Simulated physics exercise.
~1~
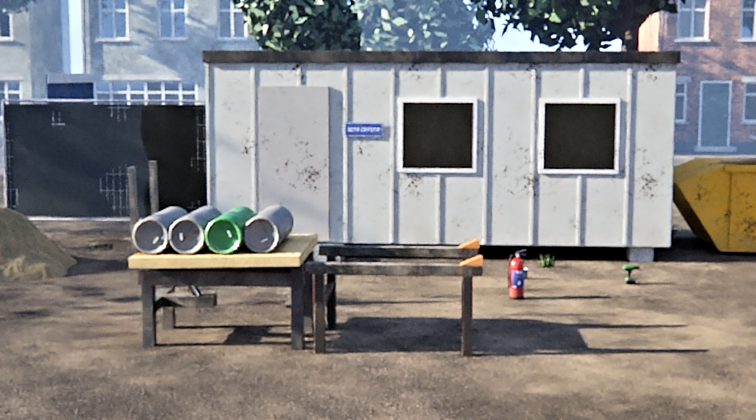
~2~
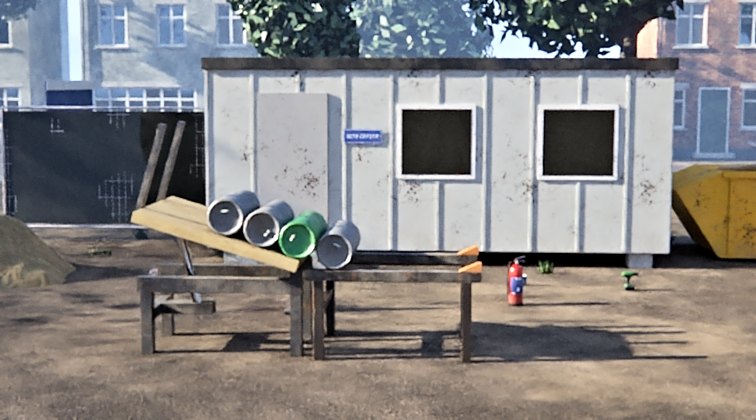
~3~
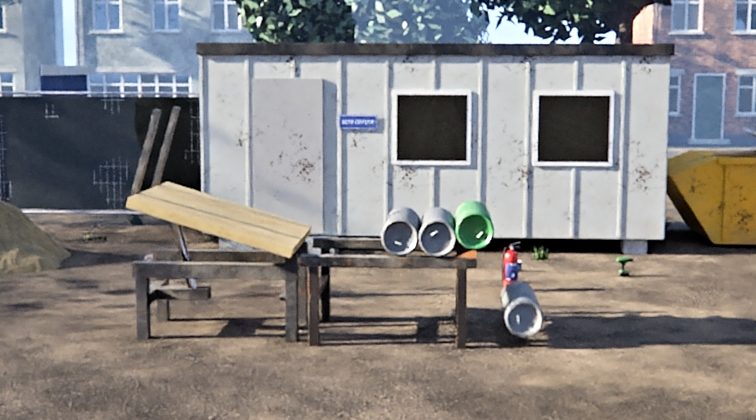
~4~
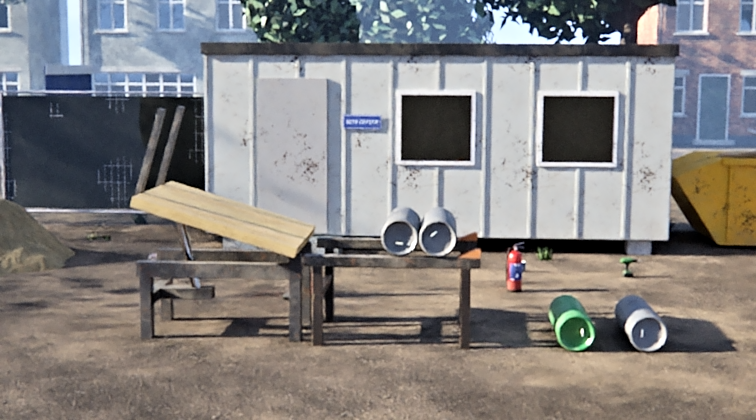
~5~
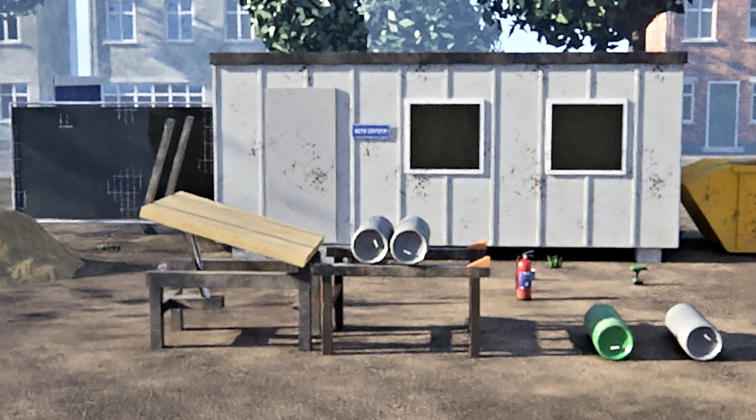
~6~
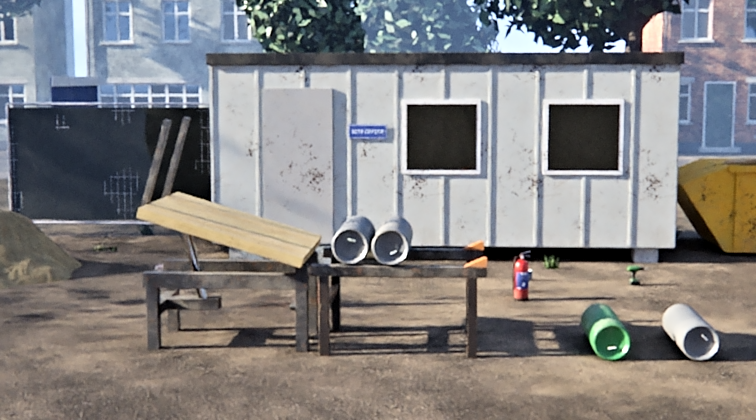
In a yard, a deck tips four cylinders onto rails, and green and grey ones fall off.
